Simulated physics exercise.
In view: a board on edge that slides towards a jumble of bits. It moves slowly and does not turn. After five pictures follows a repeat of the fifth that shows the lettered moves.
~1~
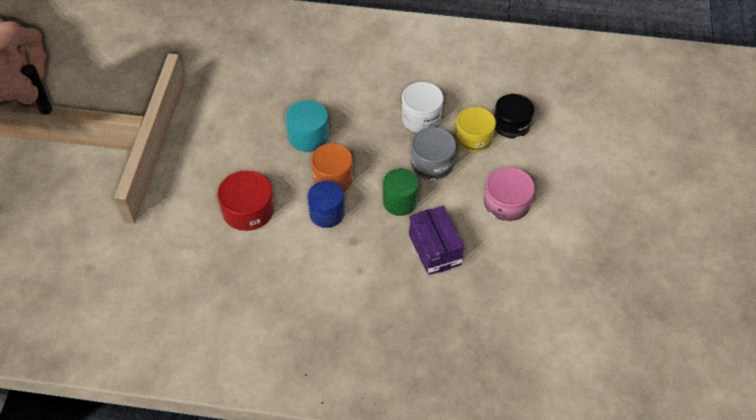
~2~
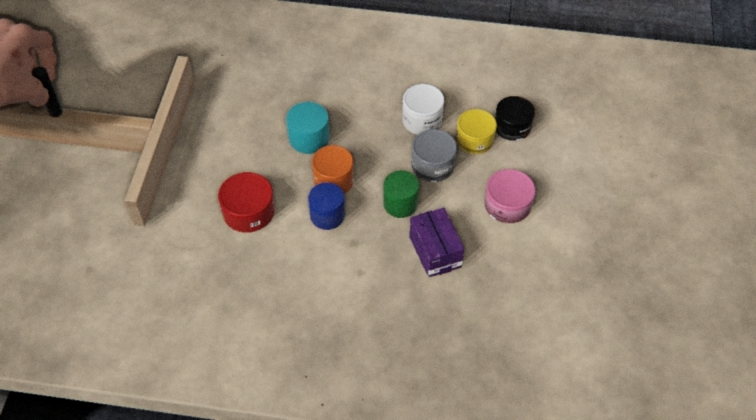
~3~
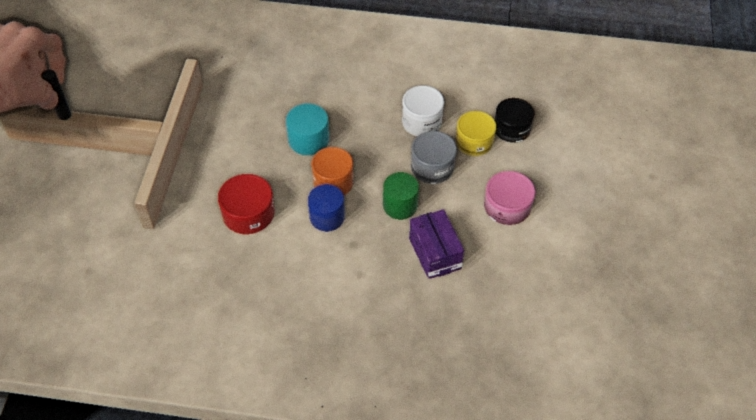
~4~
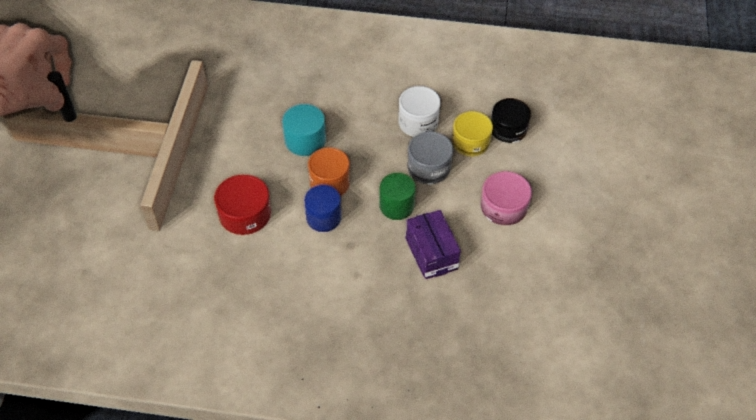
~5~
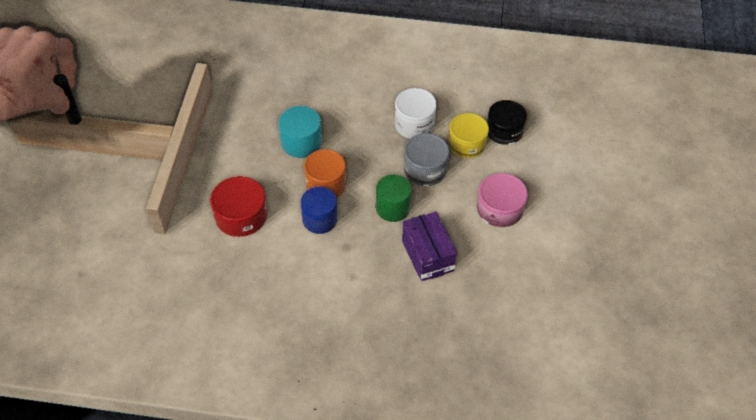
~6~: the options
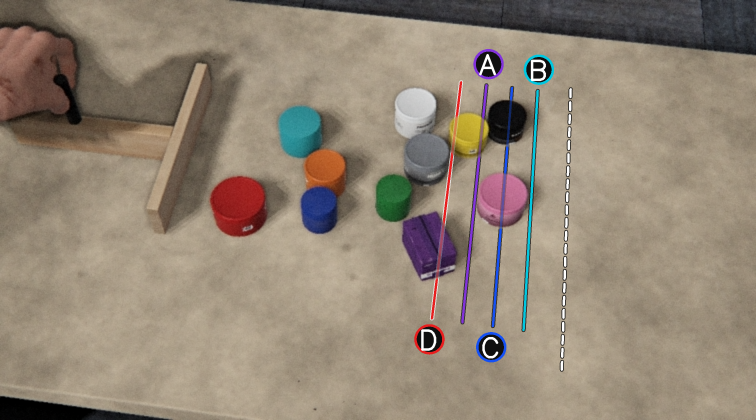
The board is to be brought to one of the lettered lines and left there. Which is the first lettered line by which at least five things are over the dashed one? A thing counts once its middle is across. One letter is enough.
Line B.
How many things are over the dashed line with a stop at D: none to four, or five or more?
The count is none.
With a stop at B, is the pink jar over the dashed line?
By then, yes.
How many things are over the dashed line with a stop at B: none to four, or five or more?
In all, five or more.
On the copy, A at (475, 193); B at (531, 200); C at (503, 196); D at (448, 190); the dashed line at (567, 215).
On B. First, board (302, 146); pink jar (501, 201); black tub (506, 123); none across.
Then, board (429, 161); pink jar (531, 205); black tub (523, 120); none across.
Finally, board (531, 173); pink jar (630, 220); grey jar (596, 183); six across.
By contrast, A gets only one across; C gets only one across; D gets none across.
